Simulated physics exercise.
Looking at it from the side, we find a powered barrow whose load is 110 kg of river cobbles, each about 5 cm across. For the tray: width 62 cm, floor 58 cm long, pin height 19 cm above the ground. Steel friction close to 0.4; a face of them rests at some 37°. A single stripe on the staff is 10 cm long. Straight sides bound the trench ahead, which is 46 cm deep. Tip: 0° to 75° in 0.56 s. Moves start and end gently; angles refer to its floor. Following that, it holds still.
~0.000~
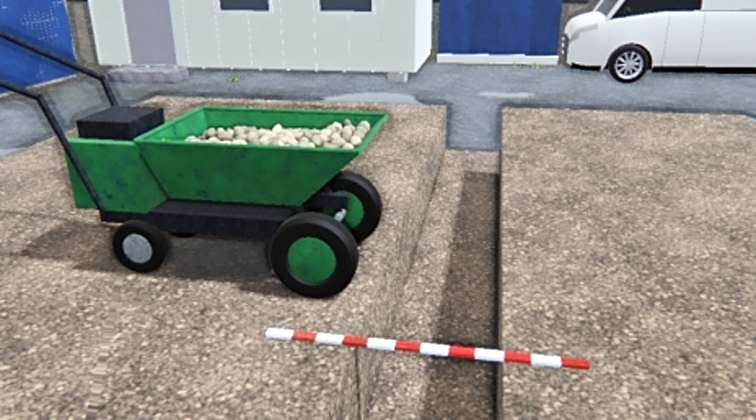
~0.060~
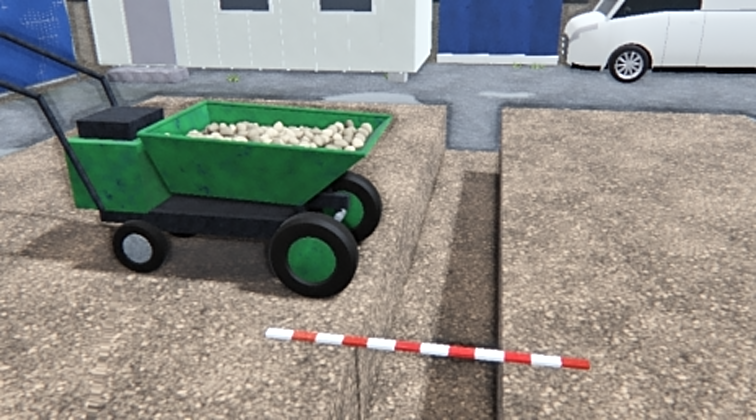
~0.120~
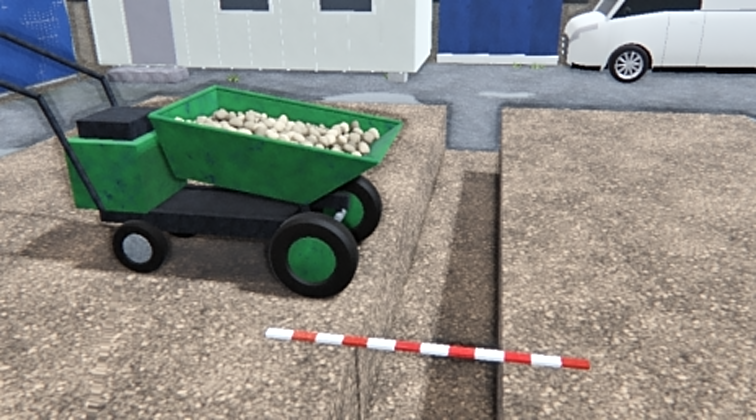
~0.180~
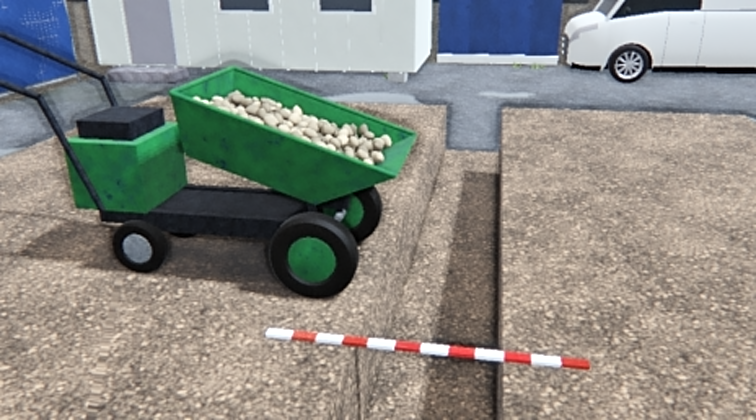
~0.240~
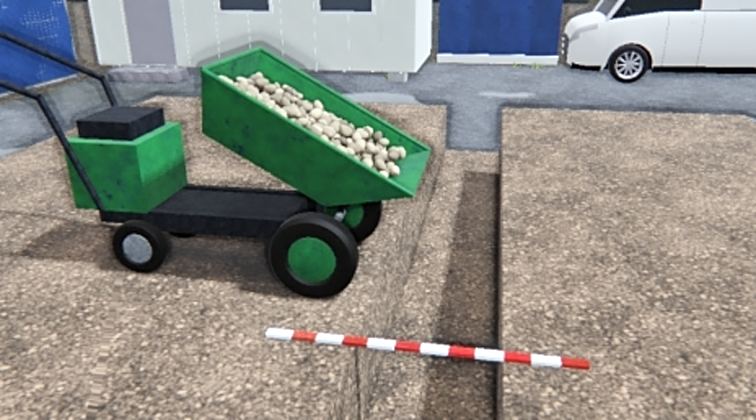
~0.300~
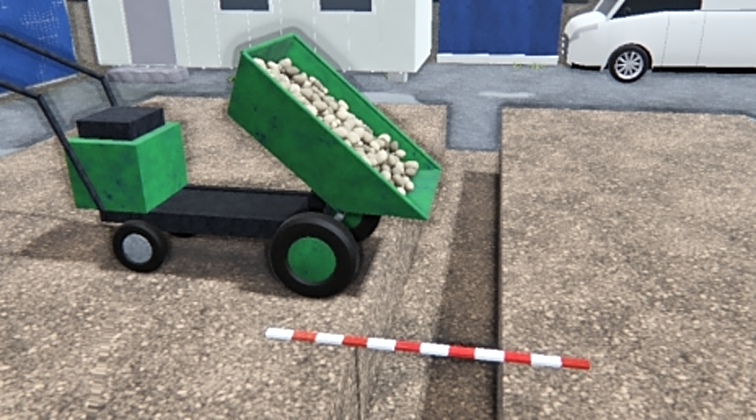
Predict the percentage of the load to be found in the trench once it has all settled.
Roughly 62 percent of the load ends up there.
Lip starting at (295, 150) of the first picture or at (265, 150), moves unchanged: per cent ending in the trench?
Close to 95 percent in the first case, 95 percent in the second.
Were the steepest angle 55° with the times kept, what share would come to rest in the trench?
It would be near 65 per cent.
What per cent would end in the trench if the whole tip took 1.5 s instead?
In that case some 85 per cent.
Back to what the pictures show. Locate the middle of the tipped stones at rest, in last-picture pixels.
I'd point to around (482, 352).
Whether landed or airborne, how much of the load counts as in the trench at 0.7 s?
Close to 40 per cent has got there by then.
After 0.4 s the floor is at 63°; 100 % in the tray; the foremost stones are at (435, 220).
After 0.7 s the floor is at 75°; 58 % in the tray, 39 % in the trench, 2 % past the trench; the foremost stones are at (515, 275).
After 1.0 s the floor is at 75°; 0 % in the tray, 62 % in the trench, 38 % past the trench; the foremost stones are at (743, 316).
After 3.0 s the floor is at 75°; 0 % in the tray, 62 % in the trench, 38 % past the trench; the foremost stones are past the picture's edge.
